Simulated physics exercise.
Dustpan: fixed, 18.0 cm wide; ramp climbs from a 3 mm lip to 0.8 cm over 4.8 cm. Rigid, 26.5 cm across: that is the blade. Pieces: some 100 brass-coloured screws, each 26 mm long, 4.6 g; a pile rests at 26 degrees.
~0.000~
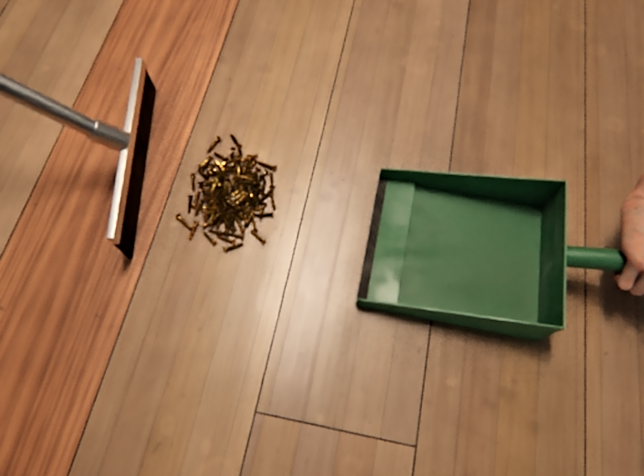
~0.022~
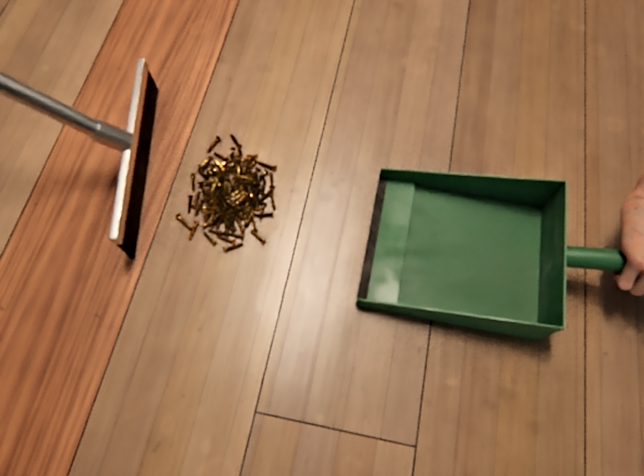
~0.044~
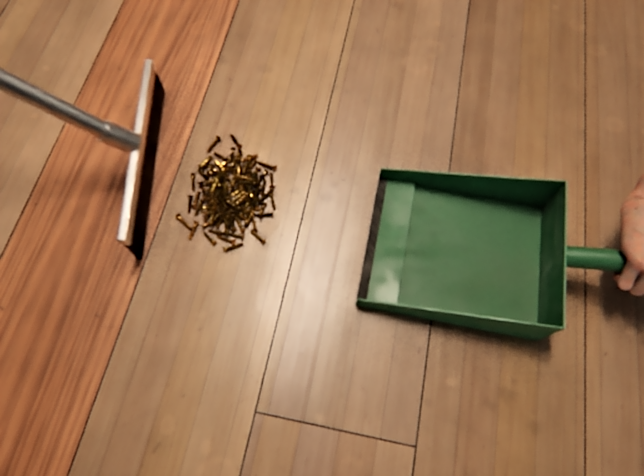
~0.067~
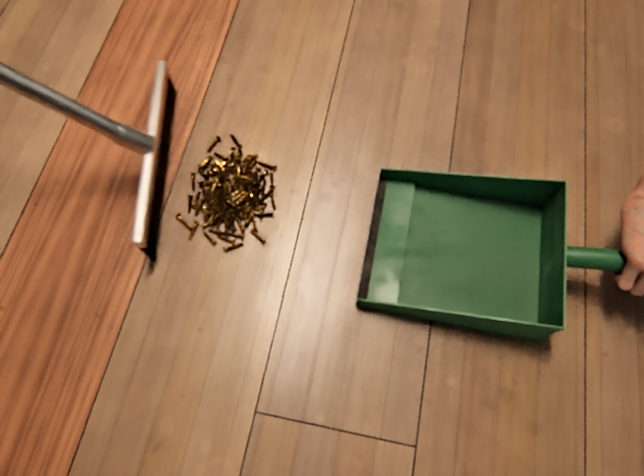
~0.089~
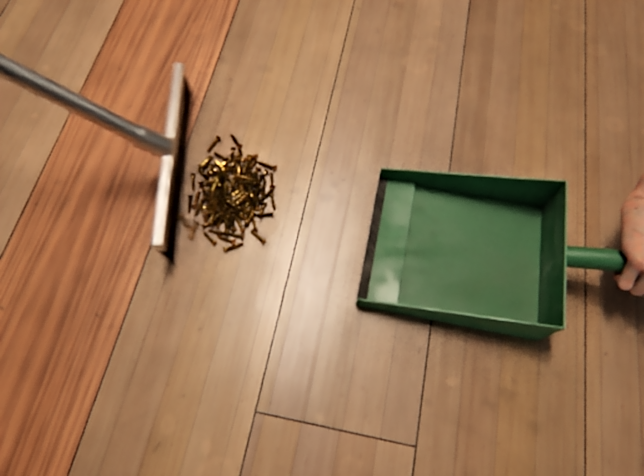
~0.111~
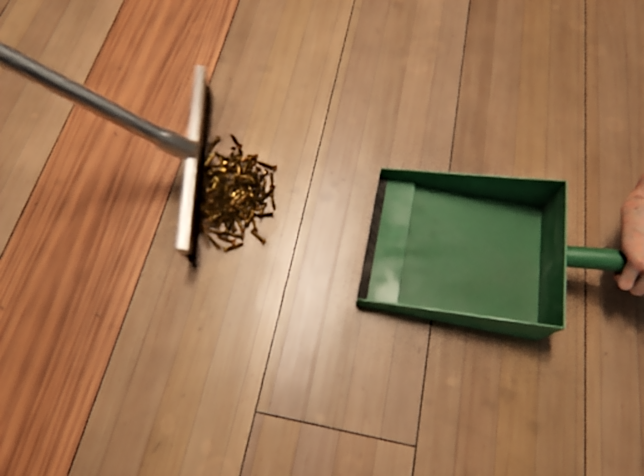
A hand at the right edge grips the handle of a green dustpan lying on a wooden plank floor, seen from above at a slight angle. A heap of small brass-coloured screws sits left of centre, with a long-handled flat blade to its left, over a redder strip of planks. The blade slides rightward, gathering speed, and pushes into the heap's left side, while the pan and camera stay still.
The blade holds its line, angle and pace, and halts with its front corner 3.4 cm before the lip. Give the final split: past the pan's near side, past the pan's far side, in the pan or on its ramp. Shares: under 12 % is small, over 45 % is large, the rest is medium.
Past the pan's near side: A small share; past the pan's far side: A medium share; in the pan or on its ramp: A large share.
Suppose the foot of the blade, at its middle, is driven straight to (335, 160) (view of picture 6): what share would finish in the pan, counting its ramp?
Share caught: Approx. 40 %.
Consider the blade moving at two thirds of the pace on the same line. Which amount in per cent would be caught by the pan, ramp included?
It would come to roughly 30 percent.
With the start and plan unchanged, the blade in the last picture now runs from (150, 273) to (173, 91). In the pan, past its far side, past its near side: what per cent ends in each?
Pan 5 % / far 15 % / near 10 %.
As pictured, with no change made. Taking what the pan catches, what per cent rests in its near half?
About 30 percent of it.
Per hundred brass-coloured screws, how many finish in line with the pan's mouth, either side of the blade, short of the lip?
I'd say close to 25 per cent of them.
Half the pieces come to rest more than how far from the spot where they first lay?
24 cm or thereabouts.
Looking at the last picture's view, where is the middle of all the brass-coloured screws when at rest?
After settling, the middle sits near (402, 212).
Then, at 0.19 s, middle of the blade 13 cm from the lip; 0 % over the lip, far side 15 %, near side 0 %.
Then, at 0.24 s, middle of the blade 8 cm from the lip; 0 % over the lip, far side 20 %, near side 0 %.
After 0.44 s, middle of the blade 6 cm from the lip; 55 % over the lip, far side 25 %, near side 0 %.
In the end, at 1.7 s, near side 0 %, far side 25 %, pan 50 %, in front of the lip or behind the blade 25 %.
